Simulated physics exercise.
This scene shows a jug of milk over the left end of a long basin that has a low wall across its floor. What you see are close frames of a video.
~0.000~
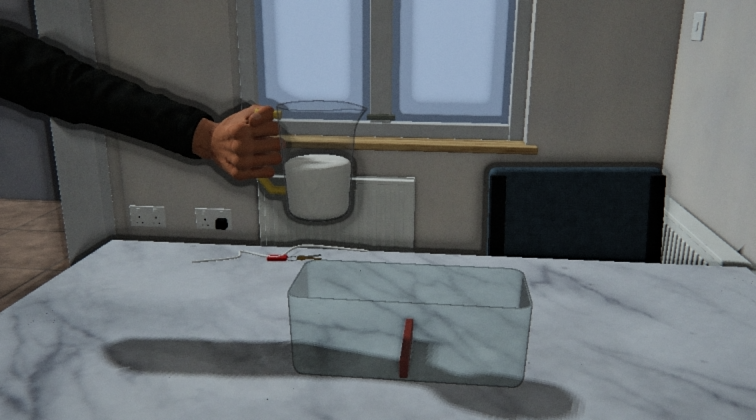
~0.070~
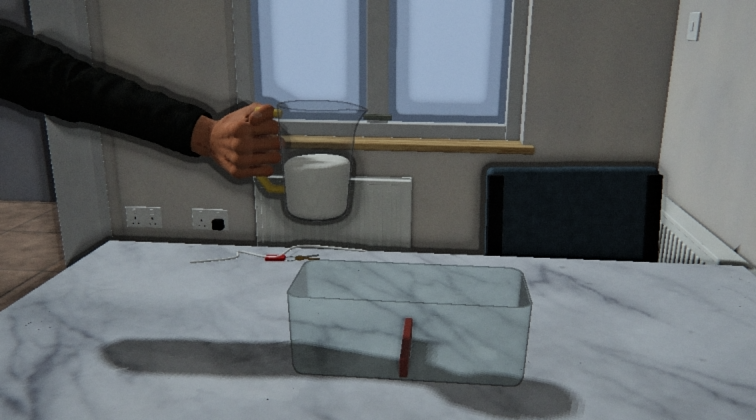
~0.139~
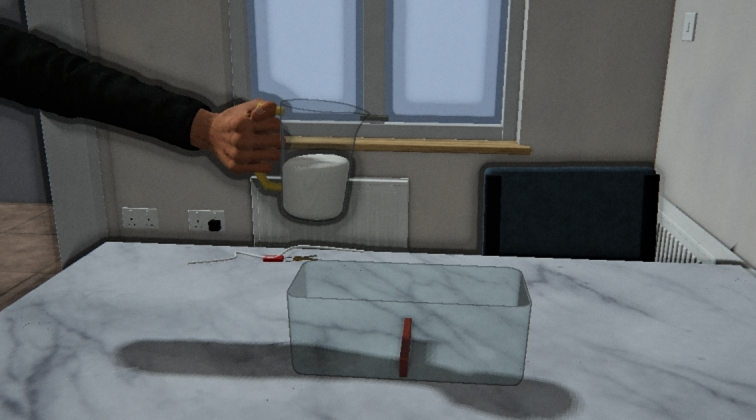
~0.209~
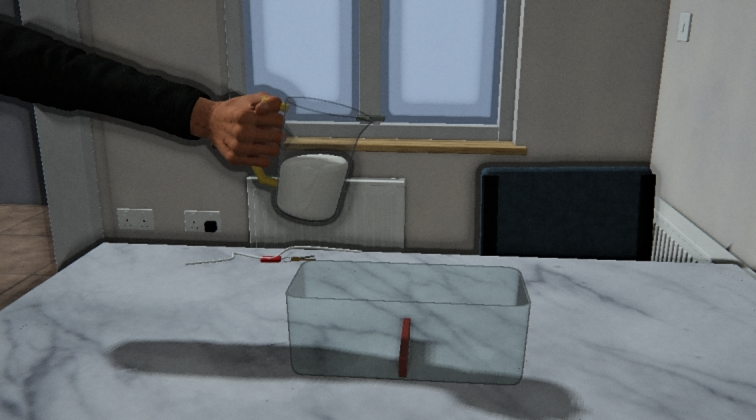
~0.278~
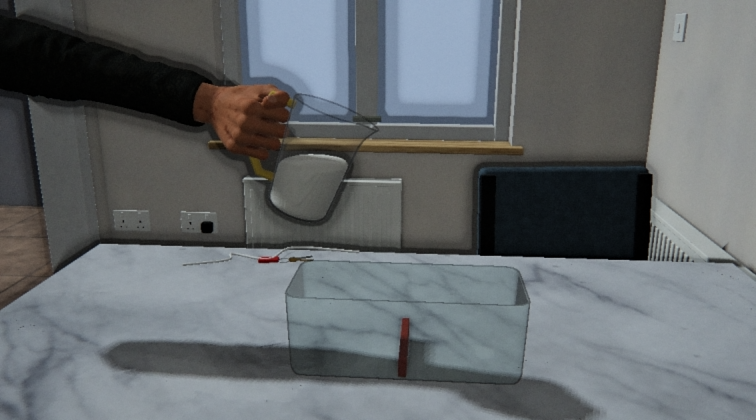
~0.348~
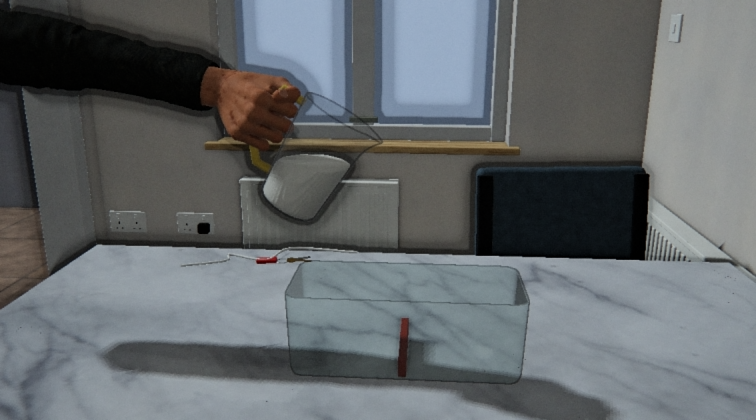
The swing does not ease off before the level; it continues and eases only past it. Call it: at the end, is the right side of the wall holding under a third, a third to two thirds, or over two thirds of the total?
The right side holds over two thirds of the total.
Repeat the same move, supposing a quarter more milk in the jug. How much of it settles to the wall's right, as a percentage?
About 85 percent.
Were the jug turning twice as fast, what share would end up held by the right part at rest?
Near 75 %.
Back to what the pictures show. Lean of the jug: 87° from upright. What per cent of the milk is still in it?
Some 90 per cent has not yet come out.
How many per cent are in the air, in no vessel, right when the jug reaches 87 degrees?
Share in flight: Approx. 10 %.
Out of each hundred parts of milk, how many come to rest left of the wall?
About 10 percent.
After 0.69 s the tilt is 87° and 90 per cent is still to pour, 0 is left of the wall and 0 right of it.
After 0.93 s the tilt is 109° and 27 per cent is still to pour, 4 is left of the wall and 42 right of it.
After 1.19 s the tilt is 109° and 1 per cent is still to pour, 7 is left of the wall and 84 right of it.
After 1.47 s the tilt is 109° and 0 per cent is still to pour, 9 is left of the wall and 89 right of it.
In the end 10 per cent lies left of the wall, 87 right of it and 3 outside.
